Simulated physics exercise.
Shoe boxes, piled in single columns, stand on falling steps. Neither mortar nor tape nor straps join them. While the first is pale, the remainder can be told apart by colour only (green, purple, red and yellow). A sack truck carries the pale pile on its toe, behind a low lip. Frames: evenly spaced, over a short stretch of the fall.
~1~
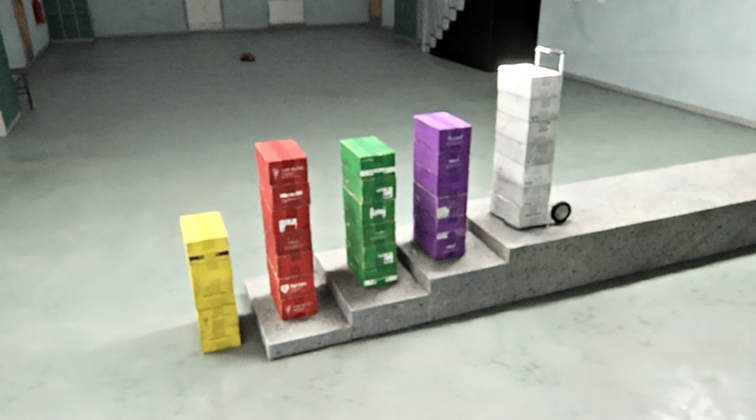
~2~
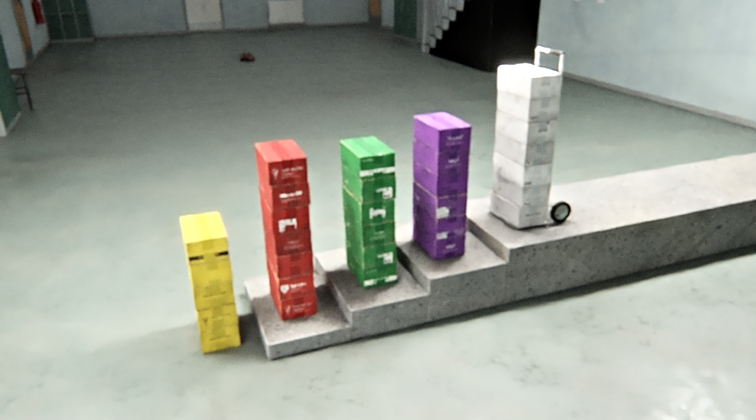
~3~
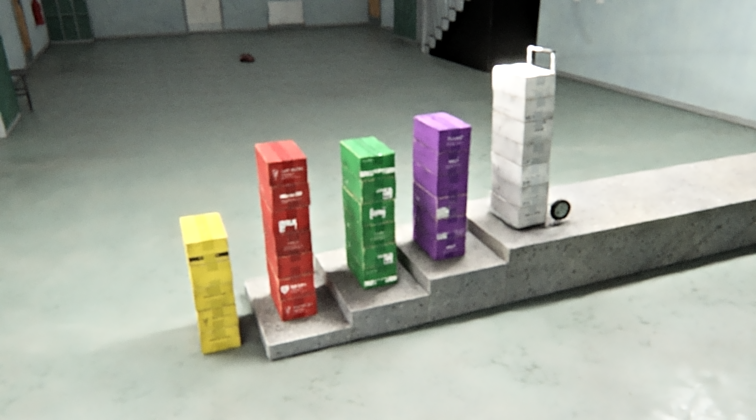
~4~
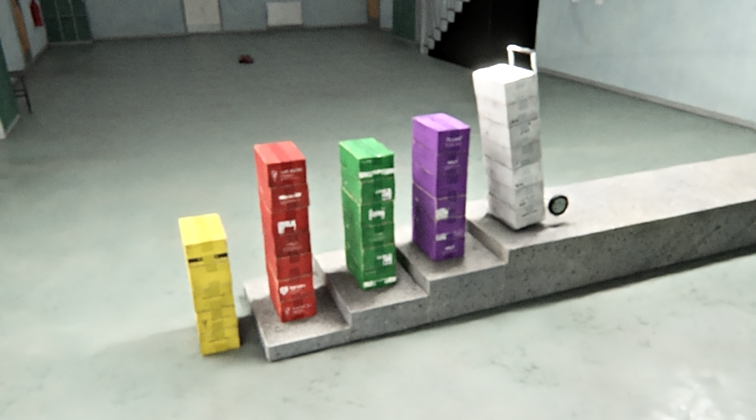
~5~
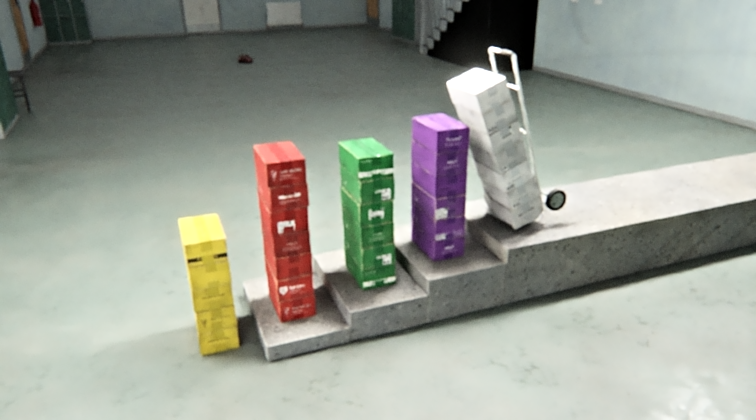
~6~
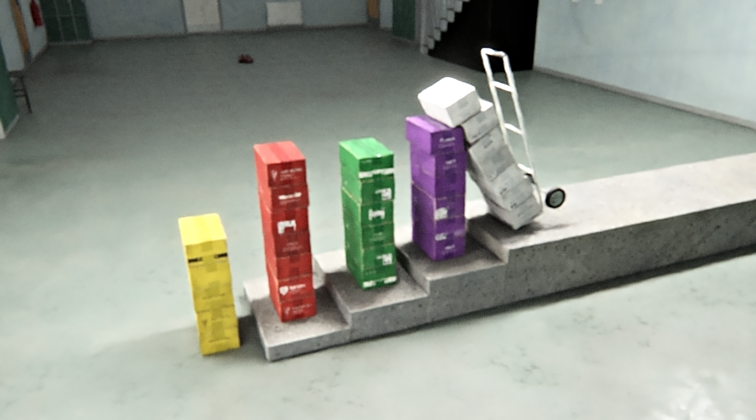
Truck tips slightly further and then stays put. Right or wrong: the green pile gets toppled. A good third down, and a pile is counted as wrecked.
Right.
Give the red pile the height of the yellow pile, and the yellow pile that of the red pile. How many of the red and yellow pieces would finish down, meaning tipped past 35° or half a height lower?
By colour: Red 5, yellow 7.
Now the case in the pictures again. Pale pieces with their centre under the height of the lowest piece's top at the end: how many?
The number is 5.
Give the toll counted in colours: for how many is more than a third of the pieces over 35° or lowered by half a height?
Count: 4.
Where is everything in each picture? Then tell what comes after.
In the first picture (we follow the side turned to the camera), truck frame (559, 90) level; top green box (378, 167); top yellow box (203, 226); no other piece has moved.
The second picture shows truck frame (559, 90) level; top green box (378, 167).
The third picture shows truck frame rocked barely; top green box (378, 167).
The fourth picture shows truck frame (536, 89) rocked a little, top of the pale pile leaning a little; top green box (377, 168); no other piece has moved.
The fifth picture shows truck frame (520, 89) rocked clearly, top of the pale pile leaning clearly; top green box (376, 168); no other piece has moved.
The sixth picture shows truck frame (514, 90) rocked clearly, top of the pale pile leaning clearly; top green box (377, 168); top purple box (447, 141) displaced a little; 2 stirred so far.
Soon, 7 of the pale pile down; none of the 6 green boxes down (5 of 24 in all colours); top green box tipped clearly; top purple box tipped a little, half its height lower.
A while on, 7 of the pale pile down; 6 of the 6 green boxes down (18 of 24 in all colours); top green box tipped barely, some two heights lower; top red box on its side.
Finally, 7 of the pale pile down; 6 of the 6 green boxes down (21 of 24 in all colours); top green box tipped barely, some three heights lower; top red box upside down. Seen by the last camera, middles, top green box near (154, 268).
